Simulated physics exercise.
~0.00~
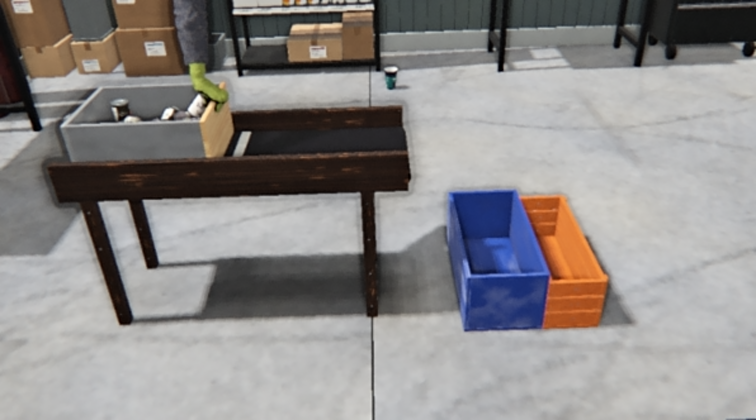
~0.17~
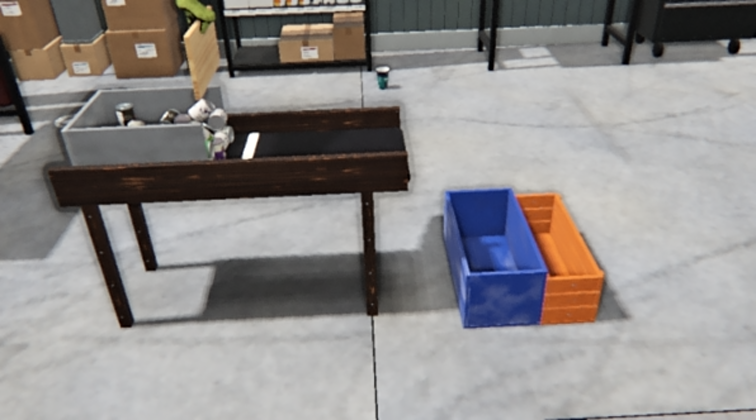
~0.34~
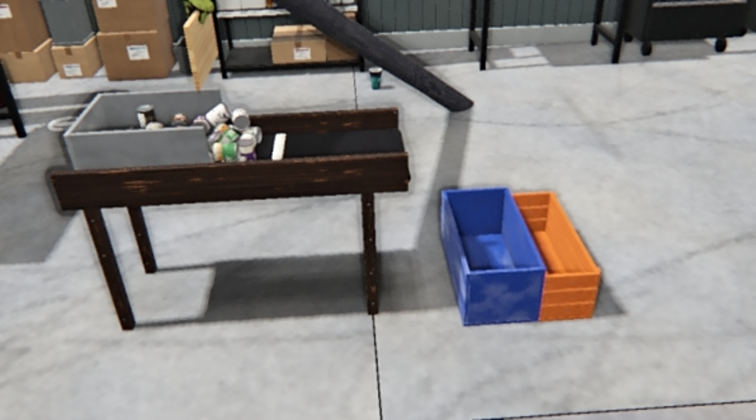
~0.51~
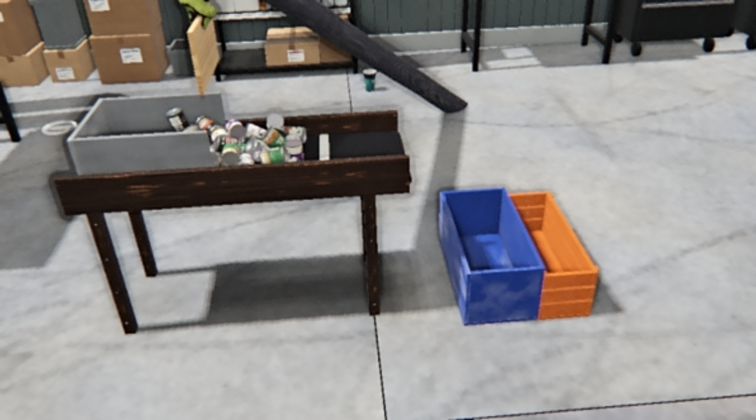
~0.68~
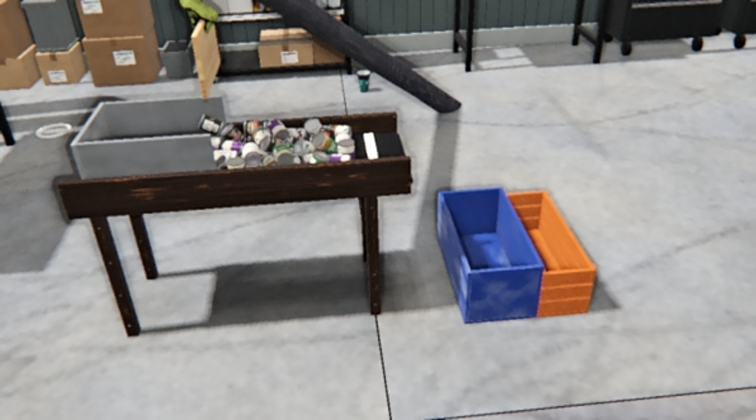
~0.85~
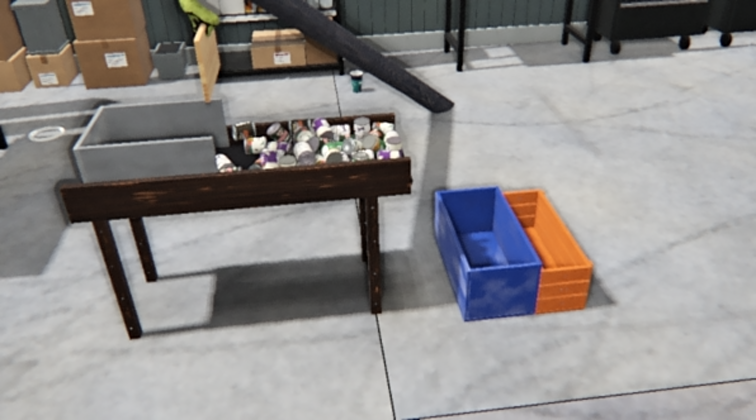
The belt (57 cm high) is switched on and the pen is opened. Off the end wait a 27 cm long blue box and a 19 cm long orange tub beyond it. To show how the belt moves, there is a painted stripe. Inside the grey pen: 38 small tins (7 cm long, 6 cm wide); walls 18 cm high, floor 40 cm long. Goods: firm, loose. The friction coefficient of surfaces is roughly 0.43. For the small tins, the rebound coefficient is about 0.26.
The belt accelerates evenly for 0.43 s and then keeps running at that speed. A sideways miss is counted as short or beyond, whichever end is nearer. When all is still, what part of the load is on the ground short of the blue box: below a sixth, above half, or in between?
In the end the ground short of the blue box holds short of a sixth of them.
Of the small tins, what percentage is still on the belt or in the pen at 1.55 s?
About 5 per cent.
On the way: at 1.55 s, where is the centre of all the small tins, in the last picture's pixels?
Somewhere near (478, 253) in the last picture's pixels.
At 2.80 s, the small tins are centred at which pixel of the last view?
(483, 267).
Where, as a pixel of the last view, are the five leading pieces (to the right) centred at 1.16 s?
Near (472, 212) in pixels.
After 1.16 s, 1 still in the grey pen, 1 in the blue box, 20 on the belt and 16 in the air.
After 1.55 s, 27 in the blue box, 1 on the belt and 10 in the air.
After 2.10 s, 37 in the blue box and 1 on the belt.
Final count (at 2.80 s), 37 in the blue box and 1 on the ground short of the blue box. Asked share, 1 of 38, 3 per cent.
